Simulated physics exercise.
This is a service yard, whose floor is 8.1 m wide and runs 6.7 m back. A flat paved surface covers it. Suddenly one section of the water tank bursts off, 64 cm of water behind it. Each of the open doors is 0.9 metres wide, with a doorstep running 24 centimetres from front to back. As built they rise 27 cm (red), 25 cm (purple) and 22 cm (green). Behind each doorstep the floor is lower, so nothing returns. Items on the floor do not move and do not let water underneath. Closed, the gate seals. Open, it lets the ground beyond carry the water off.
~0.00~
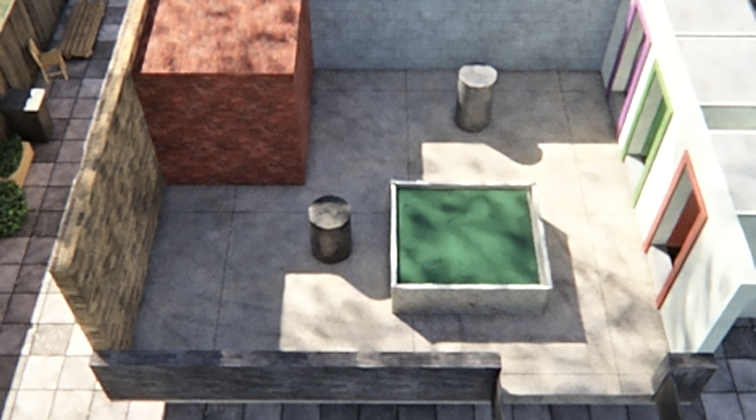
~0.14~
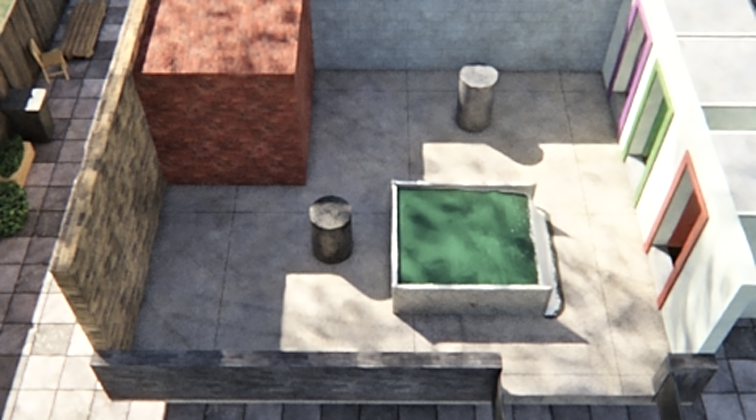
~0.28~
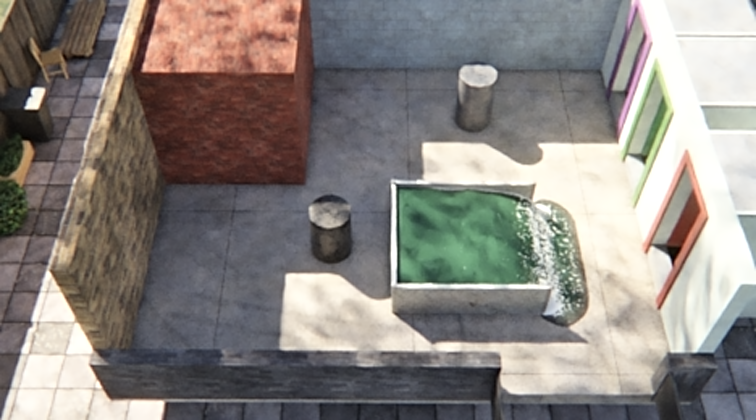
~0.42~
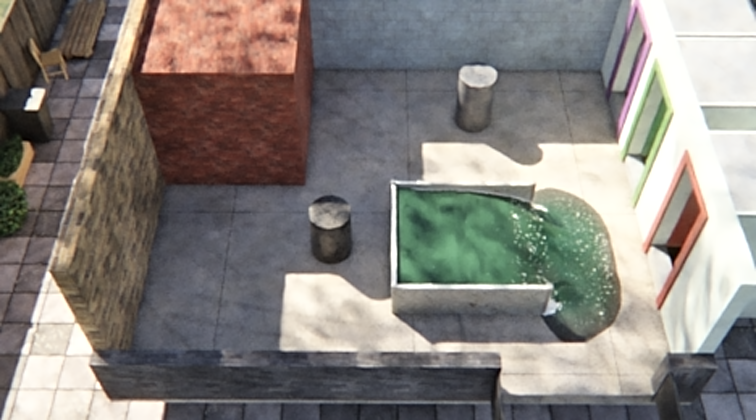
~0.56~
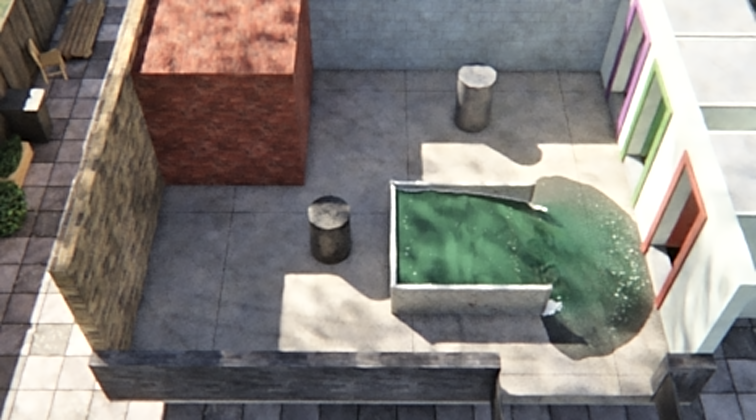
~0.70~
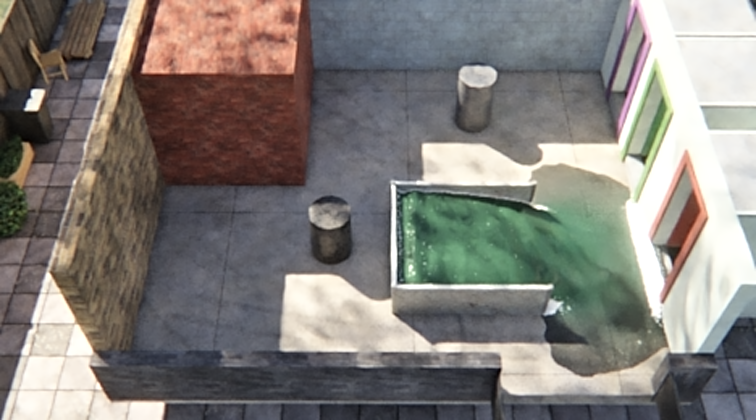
A square tank of green water stands in a paved, walled yard seen from a fixed, high viewpoint. A red brick block sits at the upper left, two grey cylinders stand on the floor, and purple, green and red doorways line the white wall at right. The tank's right side bursts open, and green water pours out, spreads across the paving and reaches the red doorway.
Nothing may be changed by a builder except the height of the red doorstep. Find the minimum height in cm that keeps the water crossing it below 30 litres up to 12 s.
35 cm.
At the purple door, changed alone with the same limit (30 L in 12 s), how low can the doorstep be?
Purple: Roughly 6.0 cm.
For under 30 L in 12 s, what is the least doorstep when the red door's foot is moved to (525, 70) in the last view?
Around 13.5 cm would do it.
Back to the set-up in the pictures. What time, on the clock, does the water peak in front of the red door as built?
Near 0.8 s.
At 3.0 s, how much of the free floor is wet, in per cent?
35 %.
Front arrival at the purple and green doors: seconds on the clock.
I'd say purple at 1.5 s and green at 0.8 s.
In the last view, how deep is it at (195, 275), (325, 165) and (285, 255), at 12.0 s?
That's 2, 4 and 2 cm, in the order given.
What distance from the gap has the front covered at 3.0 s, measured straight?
Near 4.8 metres, give or take.
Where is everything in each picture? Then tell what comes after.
The water tank at (467, 235) is whole and still, 64 cm deep; the red door at (670, 240) is dry, in the first picture.
The front is at (558, 309), 0.3 m from the gap at (536, 251); 0.5 m2 of floor is wet, 64 cm left at the back, in the second picture.
Water pours out at (535, 252) and has run 0.7 m, to (583, 302); about 12 cm deep outside, 64 cm at the back, in the third picture.
The gap is at (535, 253), the front 1.2 m out at (616, 293); the back of the water tank holds 64 cm, in the fourth picture.
Water pours out at (534, 254) and has run 1.8 m, to (650, 296); about 8 cm deep outside, 62 cm at the back, in the fifth picture.
The gap is at (535, 254), the front 2.0 m out at (667, 287); the back of the water tank holds 54 cm; water is at the red door at (670, 240), in the sixth picture.
After 1.4 s water covers 15 % of the floor, deepest (44 cm) near (638, 258); 42 cm at the red door, 34 litres in over its 27 cm doorstep.
After 3.0 s water covers 35 % of the floor, deepest (33 cm) near (664, 368); 27 cm at the red door, 108 litres in over its 27 cm doorstep.
After 12.0 s water covers 90 % of the floor, deepest (8 cm) near (340, 231); 3 cm at the red door, 111 litres in over its 27 cm doorstep.
At the red door as built, the water arrived by 0.6 s and peaked near 43 cm at 0.8 s.
Run again over the same 12 s with other heights there, 76 litres in over 30 cm, 6 litres over 40.5 cm. The limit of 30 litres is kept from about 35 cm up.
